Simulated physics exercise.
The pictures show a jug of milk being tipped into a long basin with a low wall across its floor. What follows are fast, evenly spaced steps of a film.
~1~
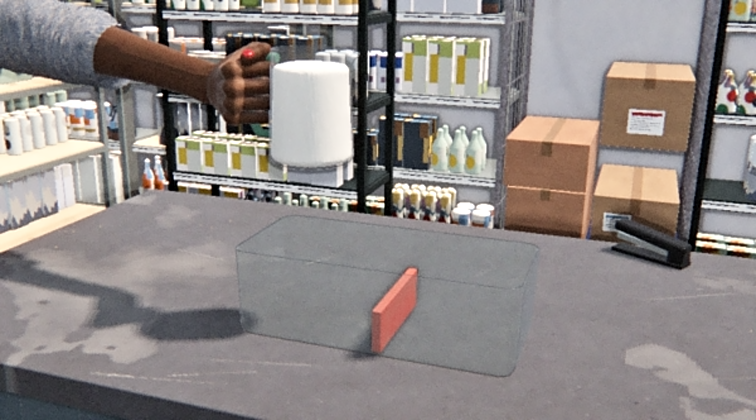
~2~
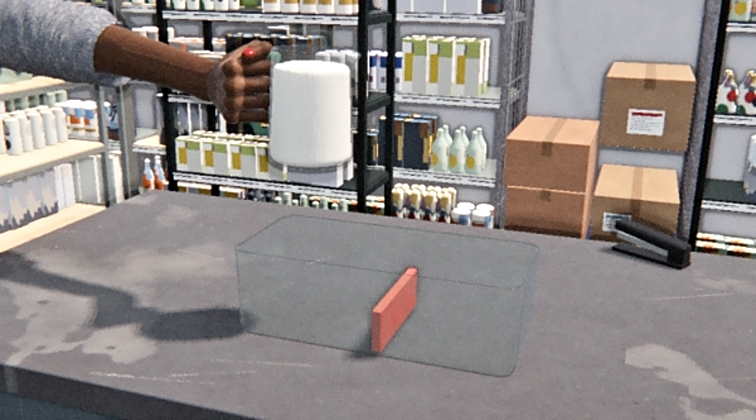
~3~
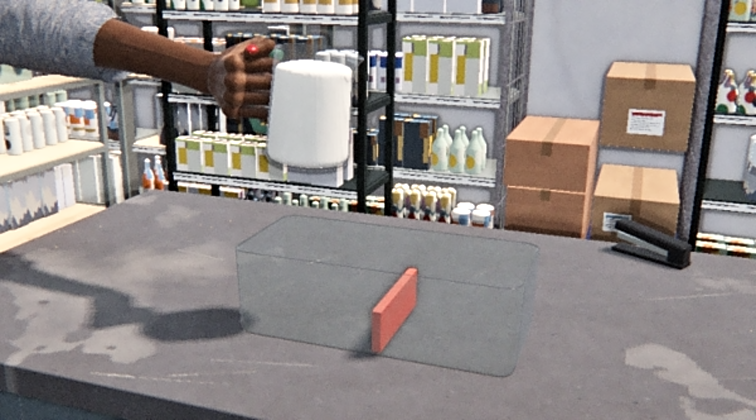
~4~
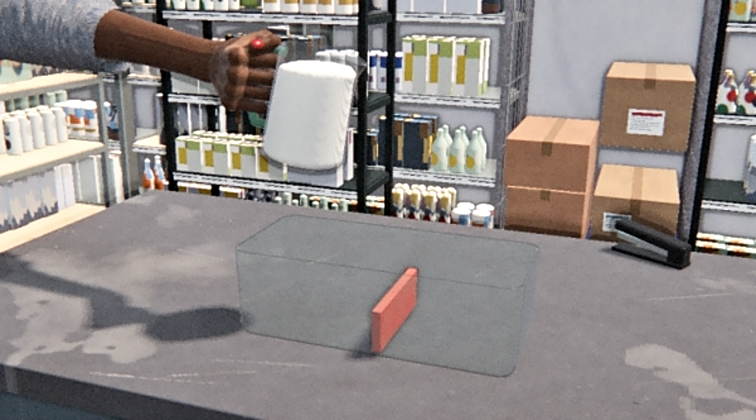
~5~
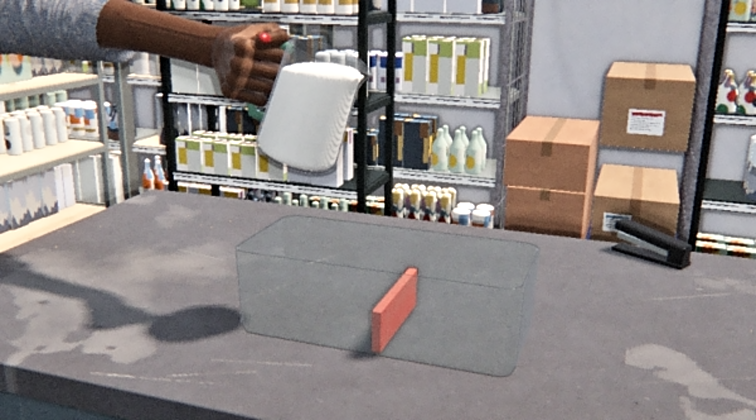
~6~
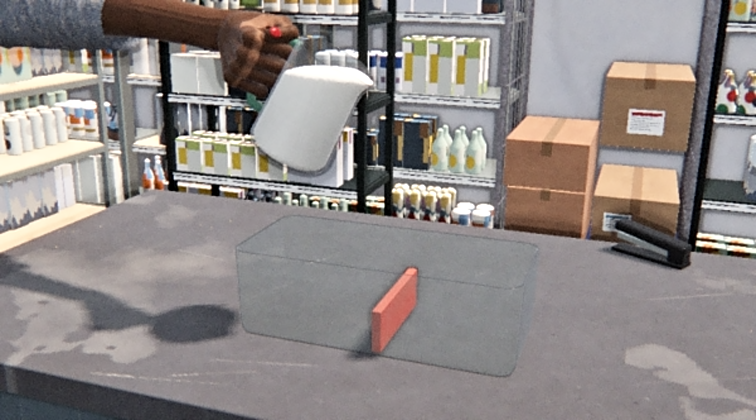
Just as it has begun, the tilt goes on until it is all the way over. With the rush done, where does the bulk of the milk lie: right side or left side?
The largest amount gathers in the right chamber.
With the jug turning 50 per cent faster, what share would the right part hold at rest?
Near 90 %.
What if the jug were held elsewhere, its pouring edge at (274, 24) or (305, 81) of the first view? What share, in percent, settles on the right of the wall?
5 % and 0 %.
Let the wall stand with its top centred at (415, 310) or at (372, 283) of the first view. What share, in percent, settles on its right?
First some 80, then 95 per cent.
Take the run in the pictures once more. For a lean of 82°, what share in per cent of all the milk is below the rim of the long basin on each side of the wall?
Left part 0 %; right part 5 %.
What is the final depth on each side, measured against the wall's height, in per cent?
The left reads 0 in a hundred and the right 60 in a hundred.
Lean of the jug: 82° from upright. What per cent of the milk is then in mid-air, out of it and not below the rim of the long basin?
Share in flight: Approx. 20 %.
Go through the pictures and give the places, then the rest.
In the first frame, it leans 0°; its right rim is at (358, 53); the milk meets the walls at (279, 65) and (348, 68); the long basin's rim runs from (261, 232) to (532, 267); the wall's top is at (396, 290).
In the second frame, it leans 1°; its right rim is at (360, 54); the milk meets the walls at (280, 64) and (349, 69).
In the third frame, it leans 5°; its right rim is at (363, 58); the milk meets the walls at (282, 64) and (352, 70).
In the fourth frame, it leans 11°; its right rim is at (367, 65); the milk meets the walls at (283, 70) and (356, 72).
In the fifth frame, it leans 19°; its right rim is at (372, 74); the milk meets the walls at (281, 88) and (363, 74).
In the sixth frame, it leans 28°; its right rim is at (377, 86); the milk meets the walls at (277, 92) and (373, 78).
A moment on, the tilt is 82° and 78 per cent is still to pour, 0 is left of the wall and 5 right of it.
Next, the tilt is 97° and 38 per cent is still to pour, 0 is left of the wall and 37 right of it.
Then the tilt is 97° and 15 per cent is still to pour, 1 is left of the wall and 73 right of it.
Later the tilt is 97° and 6 per cent is still to pour, 2 is left of the wall and 88 right of it.
In the end 4 per cent lies left of the wall, 93 right of it and 1 outside.
